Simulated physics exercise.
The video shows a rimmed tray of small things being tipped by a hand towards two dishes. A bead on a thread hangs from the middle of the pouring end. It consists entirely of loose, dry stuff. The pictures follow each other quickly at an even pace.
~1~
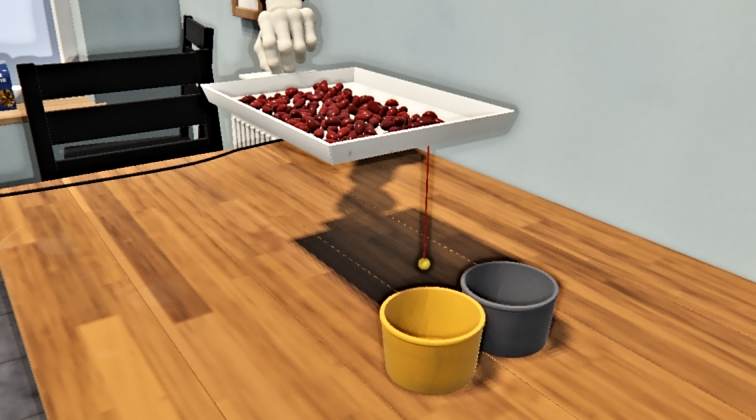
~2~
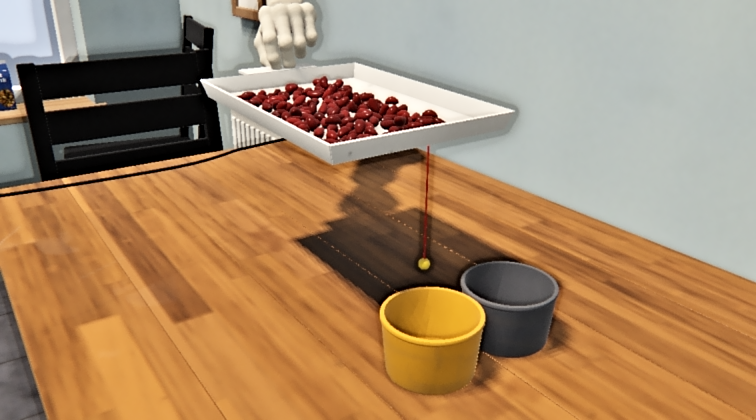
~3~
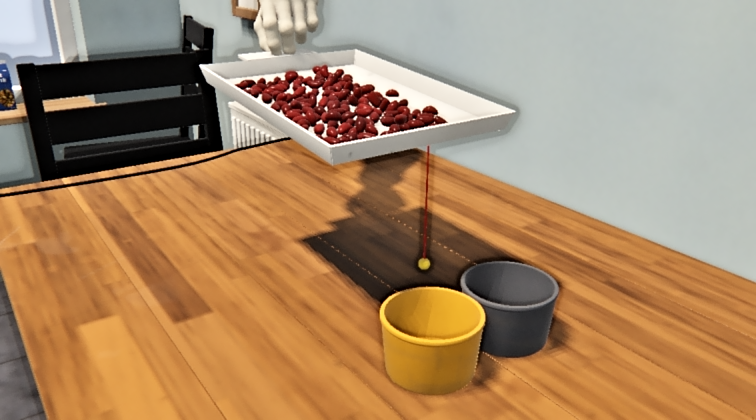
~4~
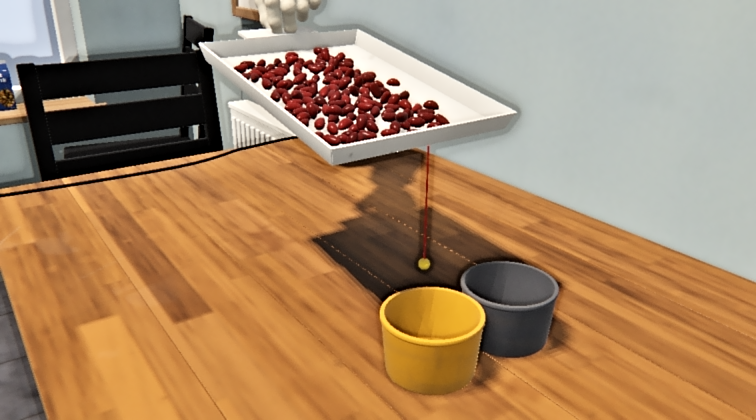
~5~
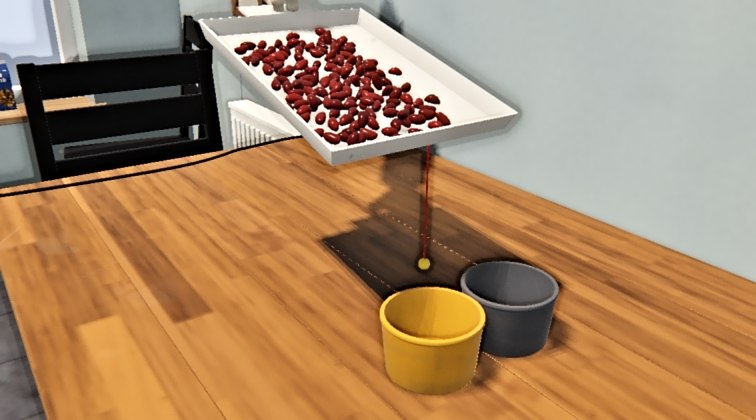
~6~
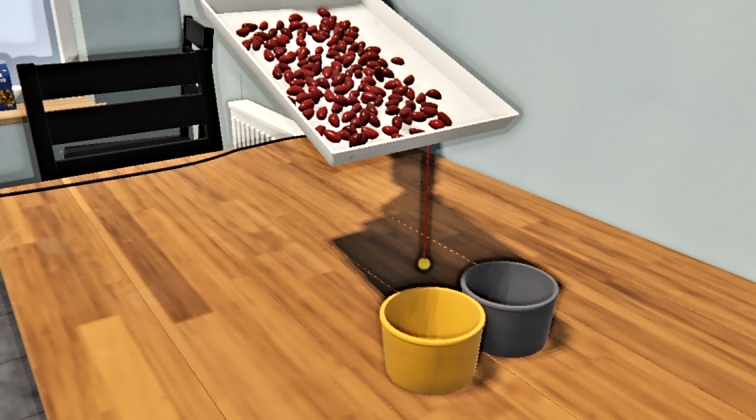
A pale hand raised the far end of a white rimmed tray of red kidney beans, slanting it more and more toward a yellow dish and a gray dish on a wooden table.
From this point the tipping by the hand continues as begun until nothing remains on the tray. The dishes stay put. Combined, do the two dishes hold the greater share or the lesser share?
The greater share.
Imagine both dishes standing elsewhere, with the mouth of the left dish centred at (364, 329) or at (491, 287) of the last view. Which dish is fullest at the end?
The one at right, then the one at left.
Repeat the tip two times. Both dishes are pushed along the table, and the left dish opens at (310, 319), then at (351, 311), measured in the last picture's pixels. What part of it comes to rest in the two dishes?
0 %, 10 %.
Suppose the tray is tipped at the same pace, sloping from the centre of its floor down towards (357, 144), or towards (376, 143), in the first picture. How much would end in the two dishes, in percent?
Case one near 30 %; case two near 40 %.
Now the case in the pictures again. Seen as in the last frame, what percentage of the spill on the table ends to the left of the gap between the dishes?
That's roughly 40 per cent of the pieces.
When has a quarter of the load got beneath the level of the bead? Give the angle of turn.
It has tipped about 100 degrees.
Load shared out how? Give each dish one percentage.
30 percent ends in the left dish, 40 percent in the right.
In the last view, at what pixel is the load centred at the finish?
Near (459, 355), more or less.
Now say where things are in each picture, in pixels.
The first picture shows corners of the pouring end near (332, 142) and (505, 110), level; middle of the load near (331, 116), kidney beans; left dish near (464, 359); right dish near (542, 324); bead on its thread near (424, 264).
The second picture shows corners of the pouring end near (332, 142) and (506, 110), level; middle of the load near (331, 114).
The third picture shows corners of the pouring end near (333, 143) and (507, 110), tipped barely, level across its low end; middle of the load near (331, 107).
The fourth picture shows corners of the pouring end near (334, 144) and (508, 110), tipped a little, level across its low end; middle of the load near (332, 97).
The fifth picture shows corners of the pouring end near (335, 146) and (509, 111), tipped clearly, level across its low end; middle of the load near (333, 87).
The sixth picture shows corners of the pouring end near (336, 147) and (510, 111), tipped clearly, level across its low end; middle of the load near (336, 77); left dish near (464, 359); right dish near (542, 324).
Shortly afterwards, tray tipped steeply; all but a few on the tray; only a few in the air.
Next, tray tipped past a quarter turn; near a third on the tray; a little in the left dish; a little in the right dish; a little outside both; near a third in the air.
Some moments later, tray tipped past a quarter turn; near a third in the left dish; near a third in the right dish; near a third outside both.
In the end, tray tipped past a quarter turn; near a third in the left dish; near a third in the right dish; near a third outside both.
